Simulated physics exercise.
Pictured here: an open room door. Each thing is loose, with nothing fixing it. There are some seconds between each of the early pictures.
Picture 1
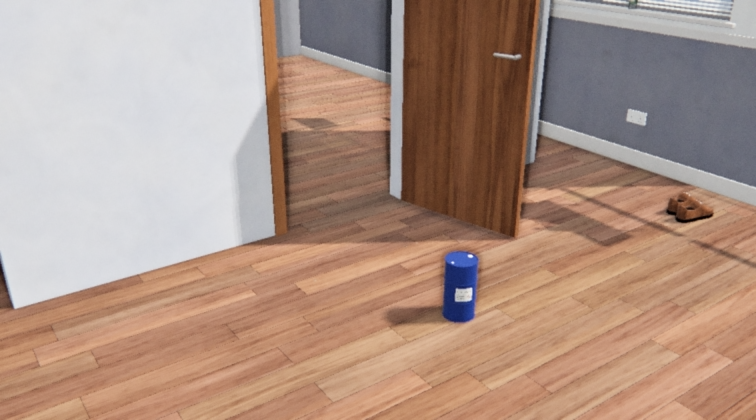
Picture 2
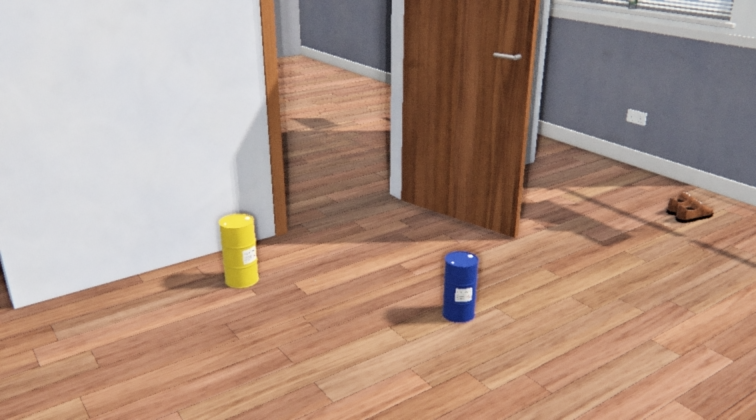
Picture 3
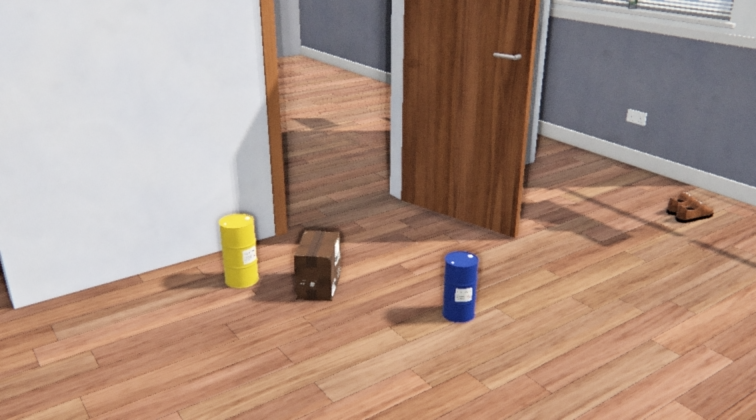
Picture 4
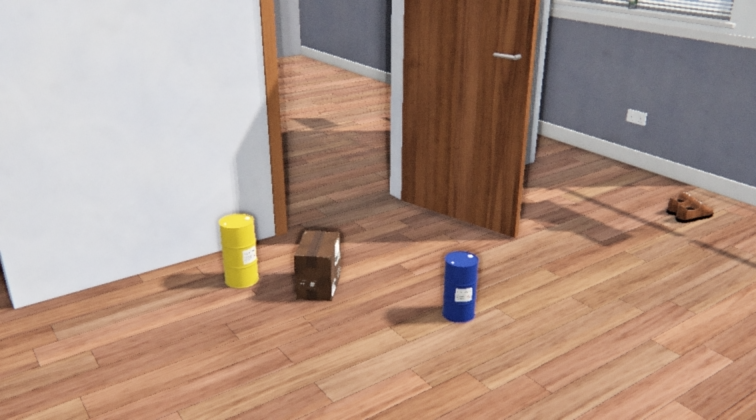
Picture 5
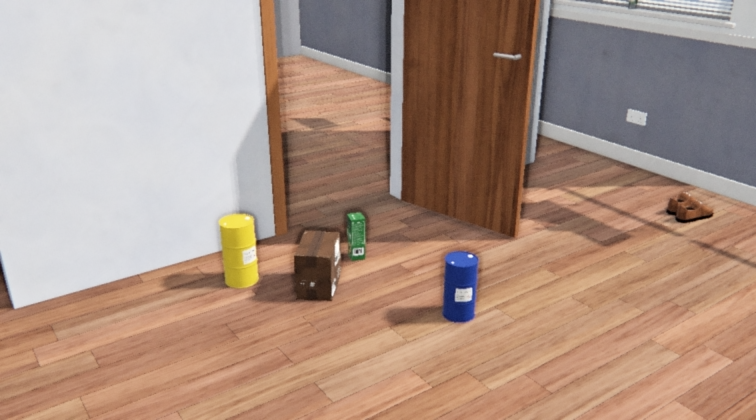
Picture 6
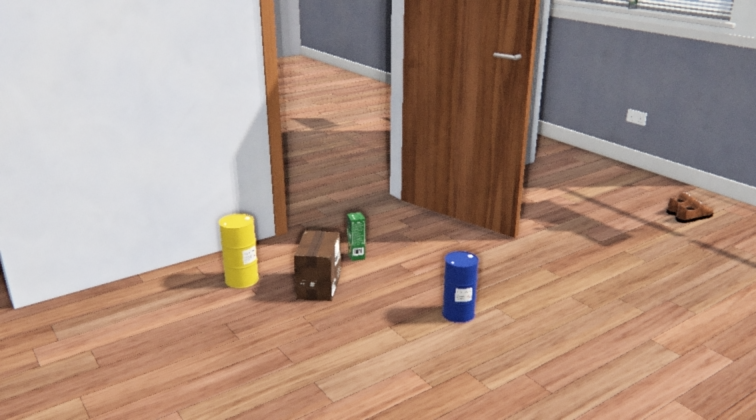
Nothing is seen travelling across the floor; instead, a yellow canister, a brown parcel and then a green carton appear one after another beside a blue canister. The fixed view looks down on a wood-floored room with a wide-open brown door, a white wall at left and brown shoes at right. The yellow canister stands left of the parcel, the carton just behind it, and the door stays still.
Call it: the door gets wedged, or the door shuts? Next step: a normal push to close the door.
It shuts.
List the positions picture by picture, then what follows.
The first picture shows door wide open and still.
The second picture shows door wide open and still; blue canister (460, 287); yellow canister (239, 251).
The third picture shows door wide open and still; brown parcel (318, 265); blue canister (460, 287).
The fourth picture shows door wide open and still; yellow canister (239, 251); brown parcel (318, 265).
The fifth picture shows door wide open and still; blue canister (460, 287); yellow canister (239, 251).
The sixth picture shows door wide open and still; green carton (356, 237); brown parcel (318, 265).
Then, 1.00 s after the last picture, door at 53°.
Then, 1.40 s after the last picture, door at 20°; green carton tipped 15° from how it was near (308, 224).
Then, 1.70 s after the last picture, door at 0°; green carton tipped 16° from how it was near (277, 220).
At rest, door at 0°; tipped over on the floor, green carton; the other 3 in place. Seen from the same camera at the end, green carton near (256, 248).
